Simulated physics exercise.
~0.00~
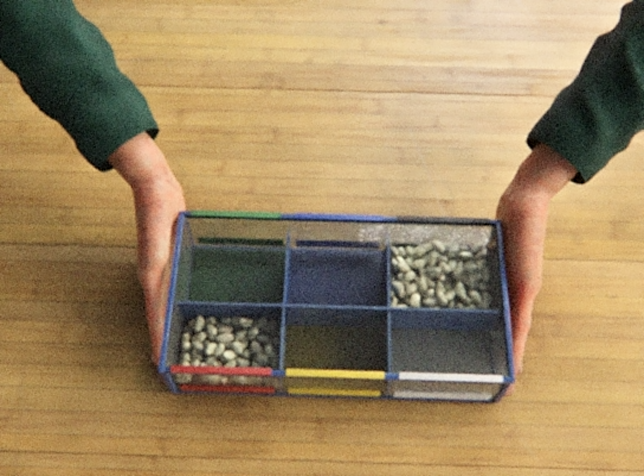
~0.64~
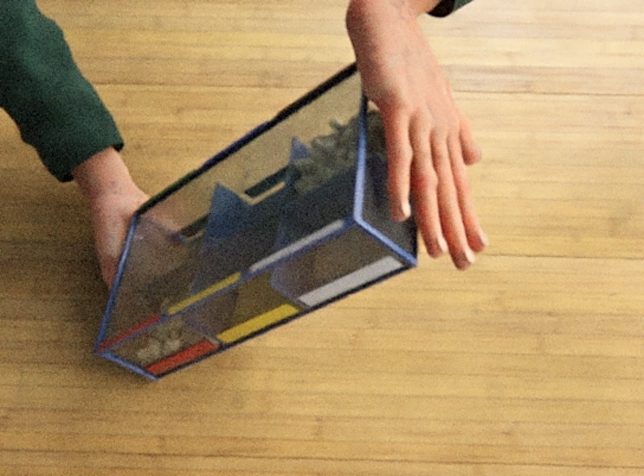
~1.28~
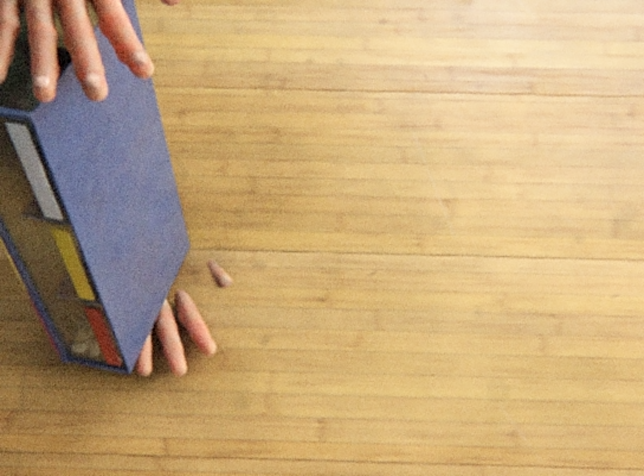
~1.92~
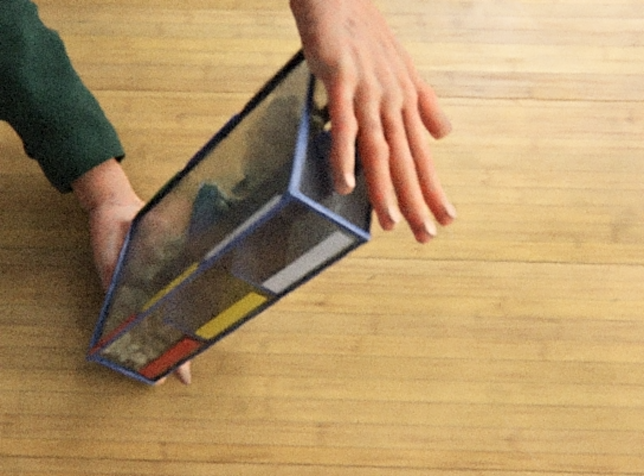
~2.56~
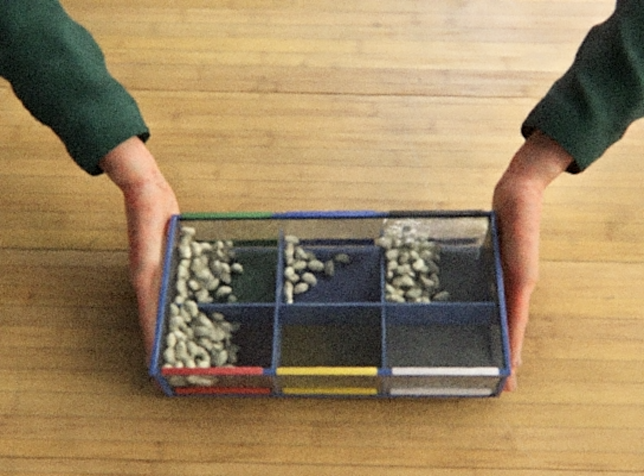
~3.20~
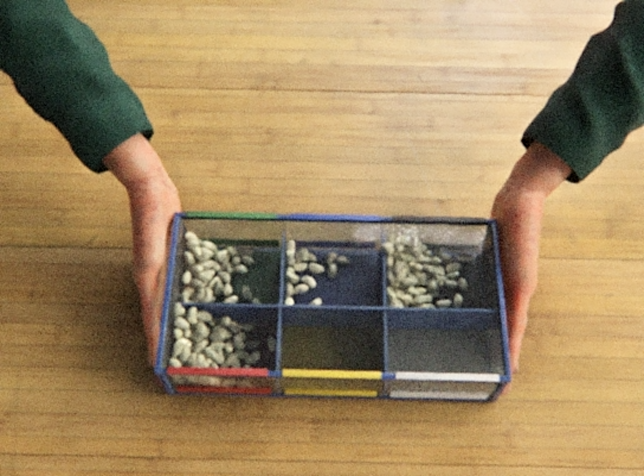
A clear-lidded box of white beans, held in two hands, was tipped up steeply onto its left end and lowered flat again, leaving beans in the red, green, blue and black compartments, with the yellow and white ones empty.
